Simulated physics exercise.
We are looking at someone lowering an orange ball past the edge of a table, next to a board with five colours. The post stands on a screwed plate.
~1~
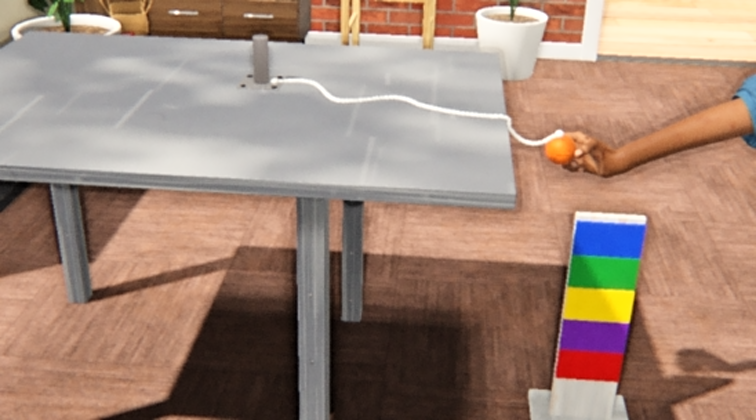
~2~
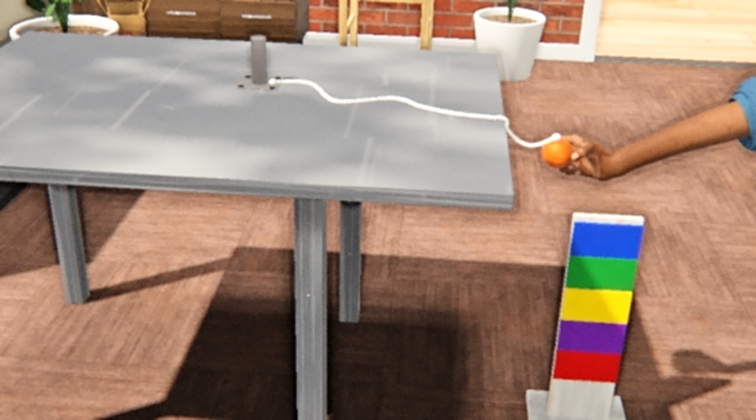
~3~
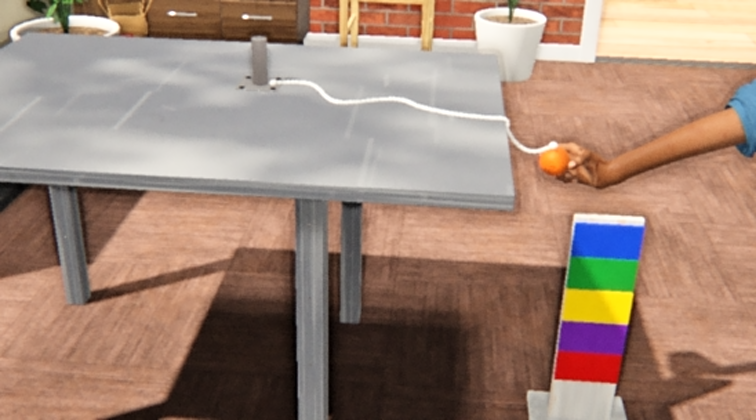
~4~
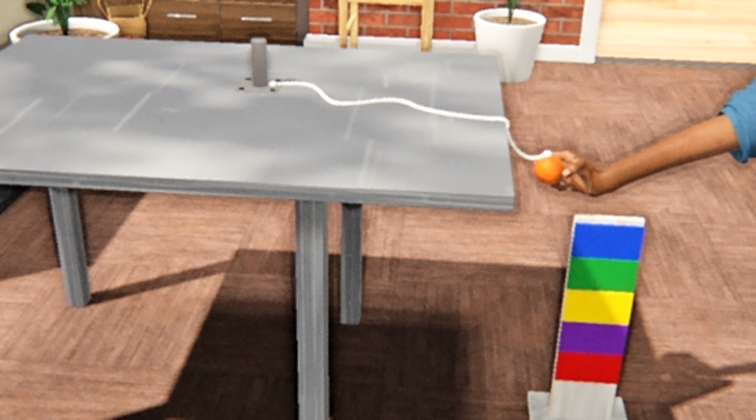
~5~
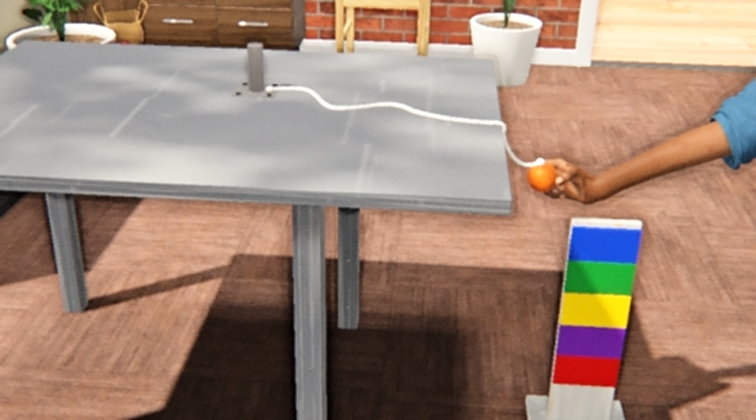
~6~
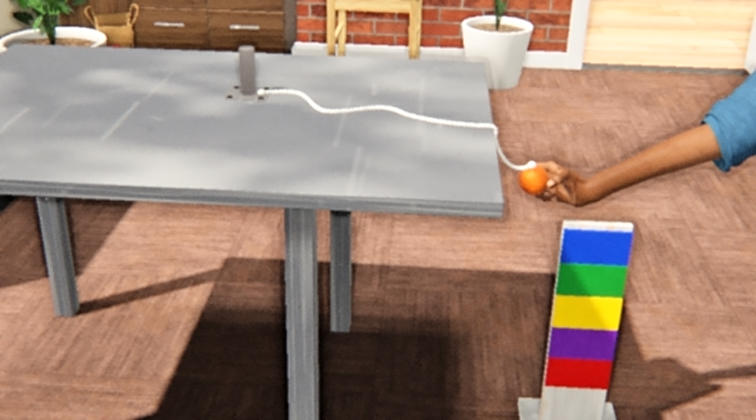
A hand held an orange ball tied to a white shoelace from a post on a gray table, and slowly moved it slightly down and left beside the table's edge, near a color-striped board.
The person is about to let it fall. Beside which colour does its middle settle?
Its centre hangs level with the blue band.
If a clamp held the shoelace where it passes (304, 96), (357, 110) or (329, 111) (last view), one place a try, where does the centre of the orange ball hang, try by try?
In that order: (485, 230), (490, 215) and (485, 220).
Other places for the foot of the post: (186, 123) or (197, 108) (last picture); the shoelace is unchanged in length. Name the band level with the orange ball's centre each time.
Taking them in turn: No band; above them all.
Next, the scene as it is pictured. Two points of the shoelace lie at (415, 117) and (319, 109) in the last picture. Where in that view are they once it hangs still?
At (452, 117), then (347, 104).
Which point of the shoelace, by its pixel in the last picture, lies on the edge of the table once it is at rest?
Near (456, 124).
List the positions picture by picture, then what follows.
Orange ball (561, 150); blue (609, 241); green (604, 274); yellow (599, 306); purple (594, 337); red (589, 367), in the first picture.
Orange ball (558, 153); shoelace through (298, 82) (330, 99) (386, 99) (437, 111) (504, 122), in the second picture.
Orange ball (555, 161), in the third picture.
Orange ball (549, 169); shoelace through (299, 84) (331, 101) (387, 101) (438, 112) (504, 124), in the fourth picture.
Orange ball (542, 177), in the fifth picture.
Orange ball (534, 180); shoelace through (287, 92) (319, 109) (375, 108) (426, 119) (492, 130), in the sixth picture.
Soon after, ball near (475, 235); level with blue.
Then, ball near (499, 238); level with blue.
At rest, ball near (483, 237); level with blue. Its middle rests at the blue band.
